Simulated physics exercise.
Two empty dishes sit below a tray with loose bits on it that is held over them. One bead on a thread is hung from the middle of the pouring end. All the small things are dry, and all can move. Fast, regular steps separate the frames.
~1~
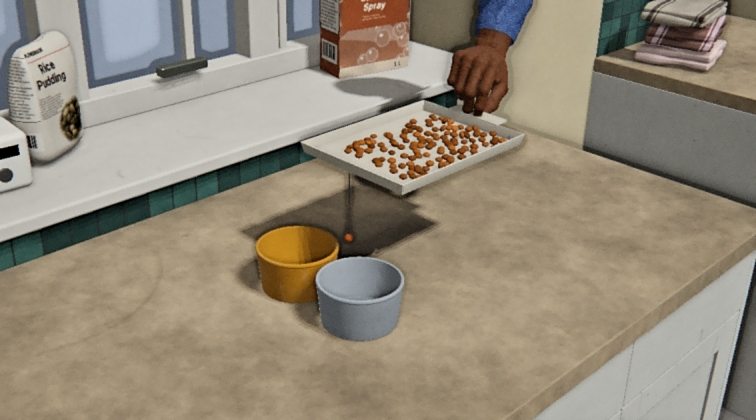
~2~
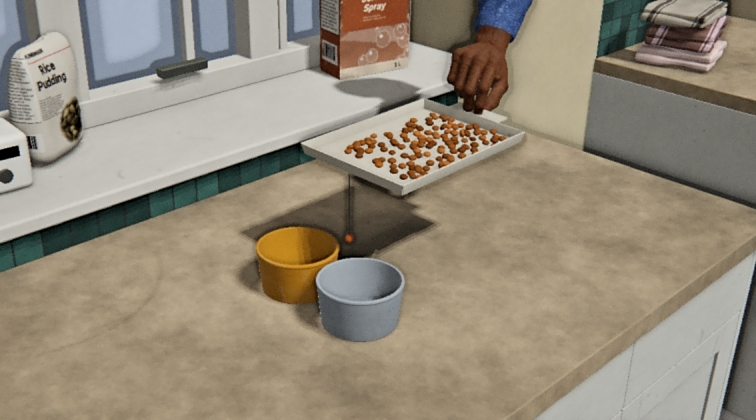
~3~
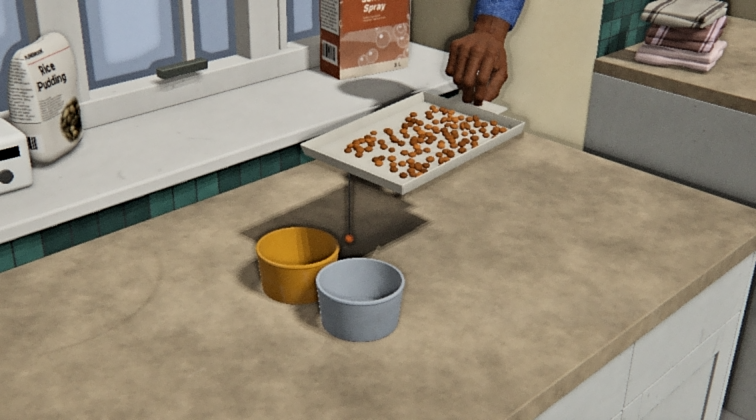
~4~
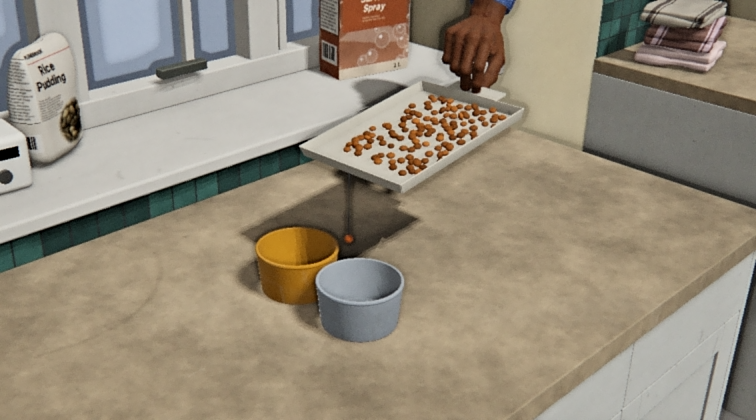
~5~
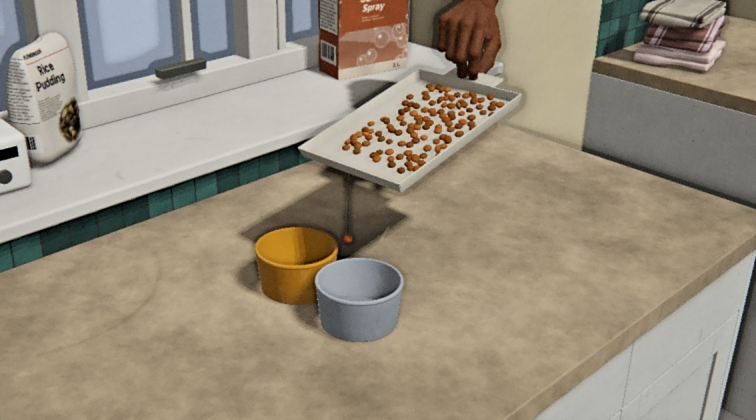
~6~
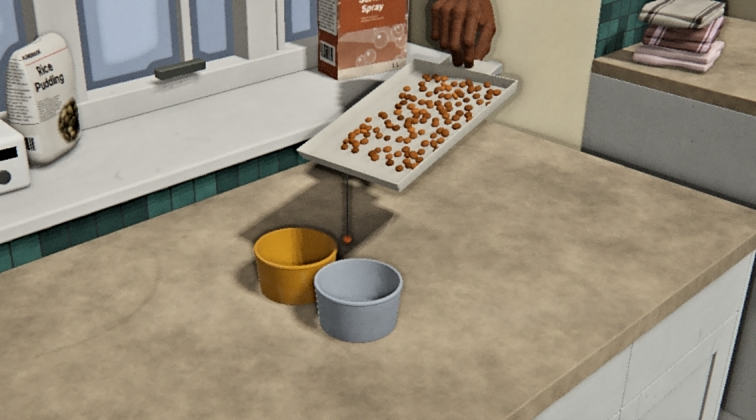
A white tray scattered with small brown bits starts out nearly level, held at its far end by a hand above an orange dish and a gray one. The hand gradually raises that end, so the tray slopes more toward its near left corner, while the bead hanging beneath and both dishes stay nearly still.
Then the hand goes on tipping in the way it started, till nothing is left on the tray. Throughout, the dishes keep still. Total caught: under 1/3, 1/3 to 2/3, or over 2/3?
Over 2/3.
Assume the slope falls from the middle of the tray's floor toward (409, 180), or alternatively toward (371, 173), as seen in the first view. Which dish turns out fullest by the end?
In the first case it's the dish to the right, and in the second it's the dish to the right.
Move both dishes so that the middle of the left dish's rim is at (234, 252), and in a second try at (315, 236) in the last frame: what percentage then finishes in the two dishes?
You'd get 20 in a hundred the first time and 50 in a hundred the second.
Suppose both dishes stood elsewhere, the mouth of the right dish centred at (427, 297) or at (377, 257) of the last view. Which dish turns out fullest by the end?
The leftmost dish, then the leftmost dish.
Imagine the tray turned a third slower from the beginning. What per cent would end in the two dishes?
Estimated share: Some 90%.
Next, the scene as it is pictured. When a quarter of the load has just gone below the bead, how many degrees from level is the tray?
It's turned some 75 degrees by then.
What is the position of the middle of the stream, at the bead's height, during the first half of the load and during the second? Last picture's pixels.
About (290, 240) to begin with, then about (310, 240).
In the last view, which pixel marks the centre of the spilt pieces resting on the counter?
(274, 311), roughly.
Soon, tray tipped steeply; nearly all on the tray; a small part in the air.
A while on, tray tipped right over; about a quarter on the tray; a small part in the right dish; about half in the left dish; about a quarter outside both; a small part in the air.
Towards the end, tray tipped past a quarter turn; a small part in the right dish; about two thirds in the left dish; about a quarter outside both.
Finally, tray tipped past a quarter turn; a small part in the right dish; about two thirds in the left dish; about a quarter outside both.
